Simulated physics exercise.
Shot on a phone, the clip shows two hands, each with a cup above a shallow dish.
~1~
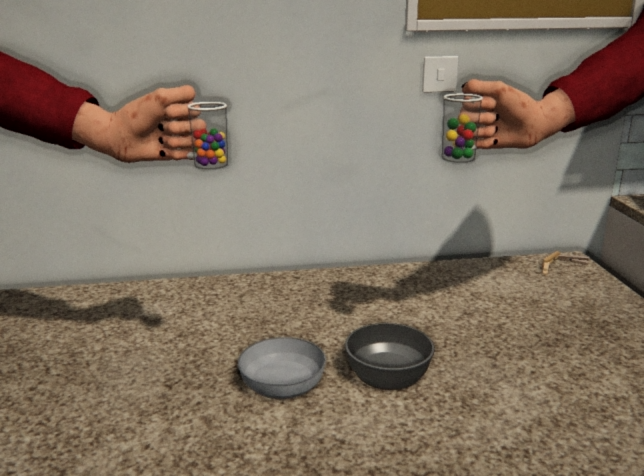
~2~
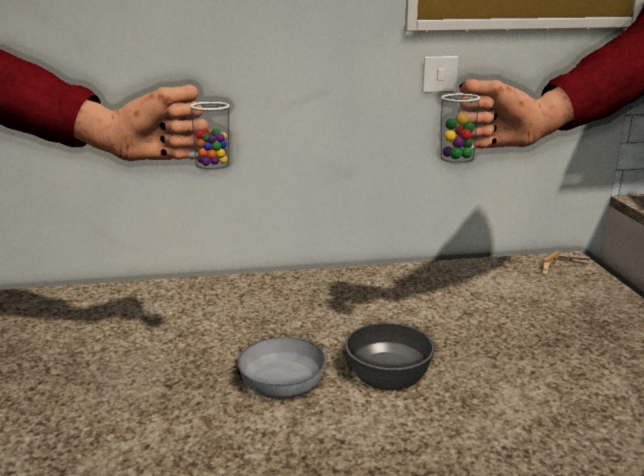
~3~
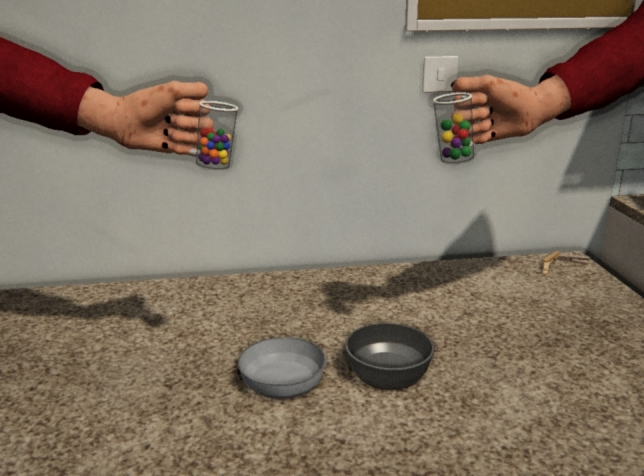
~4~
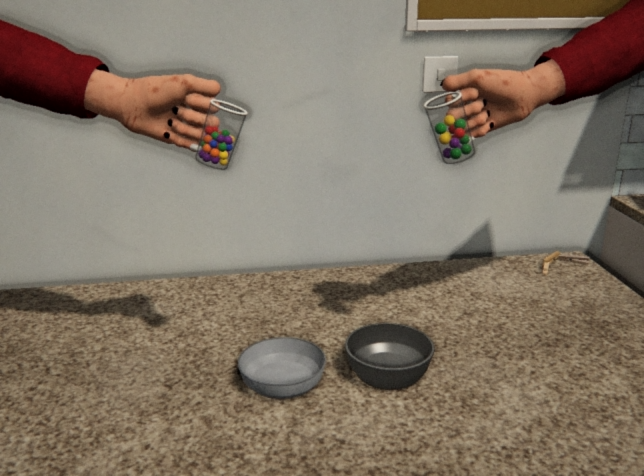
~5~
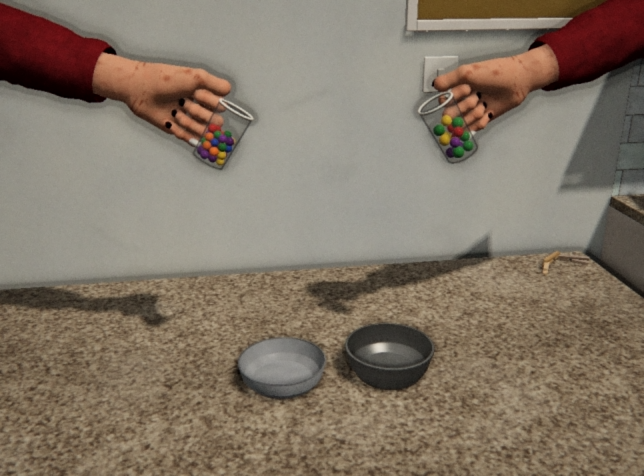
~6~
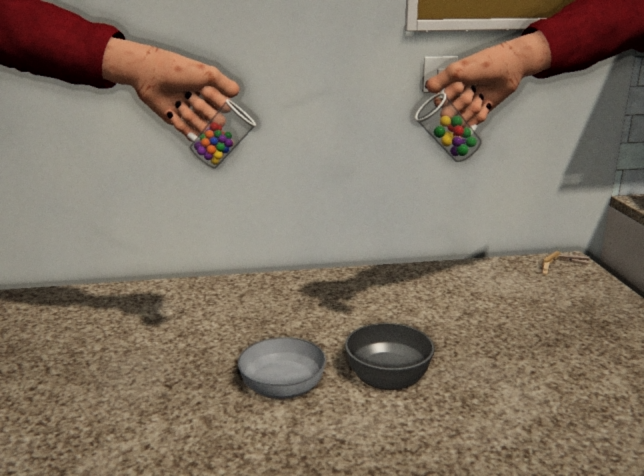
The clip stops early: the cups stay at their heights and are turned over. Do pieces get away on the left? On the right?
Left dish: I'd bet something lands outside it, right: I'd bet something lands outside it.
Then, 0.24 s past the last view, left, all still in the cup; right, all still in the cup.
Then, 0.56 s past the last view, left, all still in the cup; right, all still in the cup.
Then, 0.89 s past the last view, left, about half still in the cup, about half in the air; right, about half still in the cup, a small part in the dish, about half in the air.
Finally, left, about a third in the dish, about two thirds outside the dish; right, about half in the dish, about half outside the dish.
